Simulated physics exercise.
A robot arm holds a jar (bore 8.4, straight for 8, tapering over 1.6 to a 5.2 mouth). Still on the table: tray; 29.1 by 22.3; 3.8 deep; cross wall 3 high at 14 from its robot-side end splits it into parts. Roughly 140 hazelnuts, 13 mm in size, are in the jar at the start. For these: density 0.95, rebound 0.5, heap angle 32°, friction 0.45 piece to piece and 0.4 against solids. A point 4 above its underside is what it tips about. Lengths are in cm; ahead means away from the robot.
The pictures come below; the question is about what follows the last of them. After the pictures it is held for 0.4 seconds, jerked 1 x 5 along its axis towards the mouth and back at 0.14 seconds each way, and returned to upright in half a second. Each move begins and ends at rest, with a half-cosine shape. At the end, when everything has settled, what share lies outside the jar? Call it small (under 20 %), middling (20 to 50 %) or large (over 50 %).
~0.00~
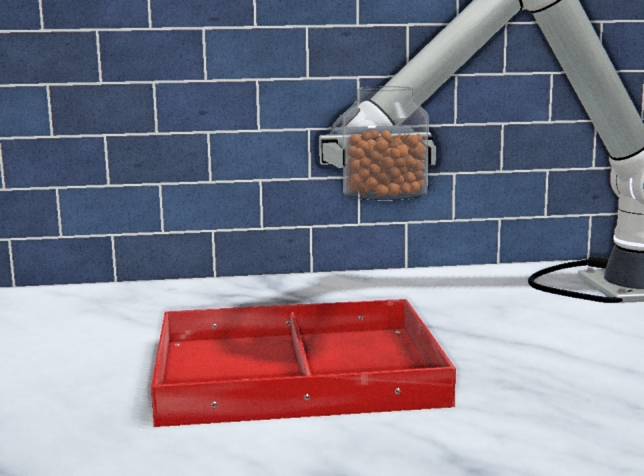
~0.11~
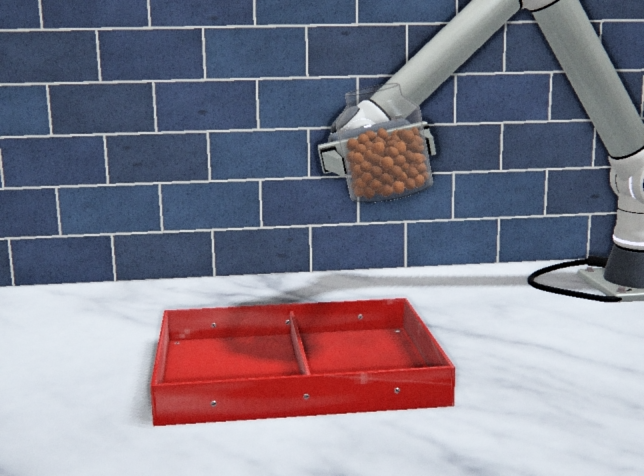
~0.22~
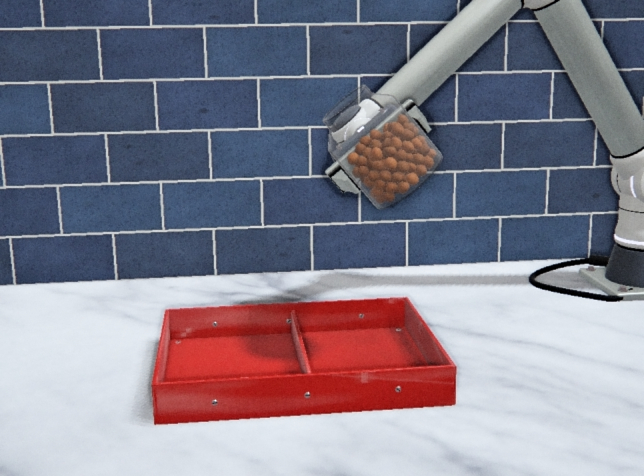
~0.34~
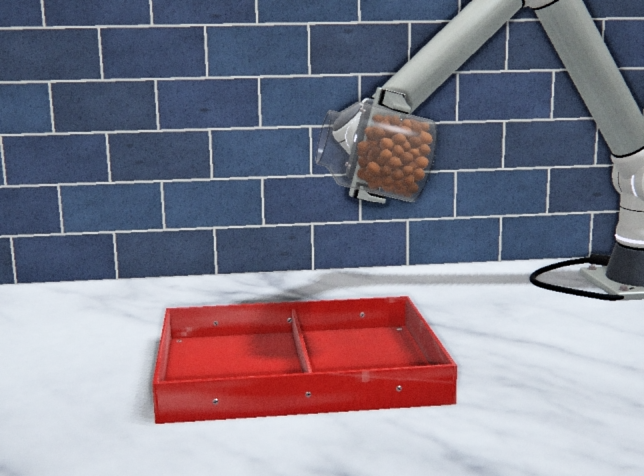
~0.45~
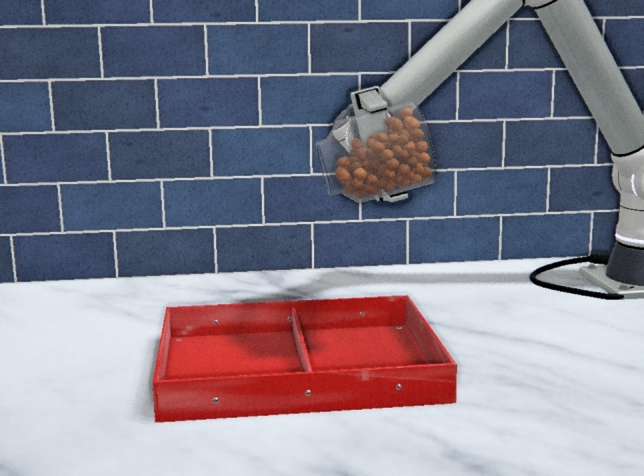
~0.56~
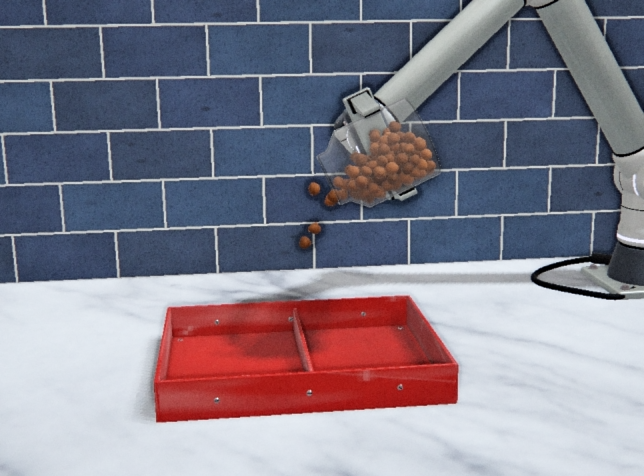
It is middling, 20 to 50 %.
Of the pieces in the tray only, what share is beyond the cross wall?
Share: Some 80 %.
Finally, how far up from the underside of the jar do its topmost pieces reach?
5.5 cm.
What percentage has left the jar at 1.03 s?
Up to this moment it's close to 15 per cent gone.
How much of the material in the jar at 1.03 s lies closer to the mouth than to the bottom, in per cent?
Close to 50 per cent lies in the mouth half.
By 1.03 s, tipped 114°, highest piece 25 above the table; 122 in the jar, 16 in the far-side part, 2 in the robot-side part, 1 in flight or on a rim.
By 1.51 s, tipped 51°, highest piece 27 above the table; 98 in the jar, 31 in the far-side part, 9 in the robot-side part, 3 in flight or on a rim.
By 1.94 s, upright, highest piece 25 above the table; 98 in the jar, 34 in the far-side part, 9 in the robot-side part.
By 2.64 s, upright, highest piece 25 above the table; 98 in the jar, 34 in the far-side part, 9 in the robot-side part.
Final count, 98 in the jar, 34 in the far-side part, 9 in the robot-side part. That is 30 % outside the jar.
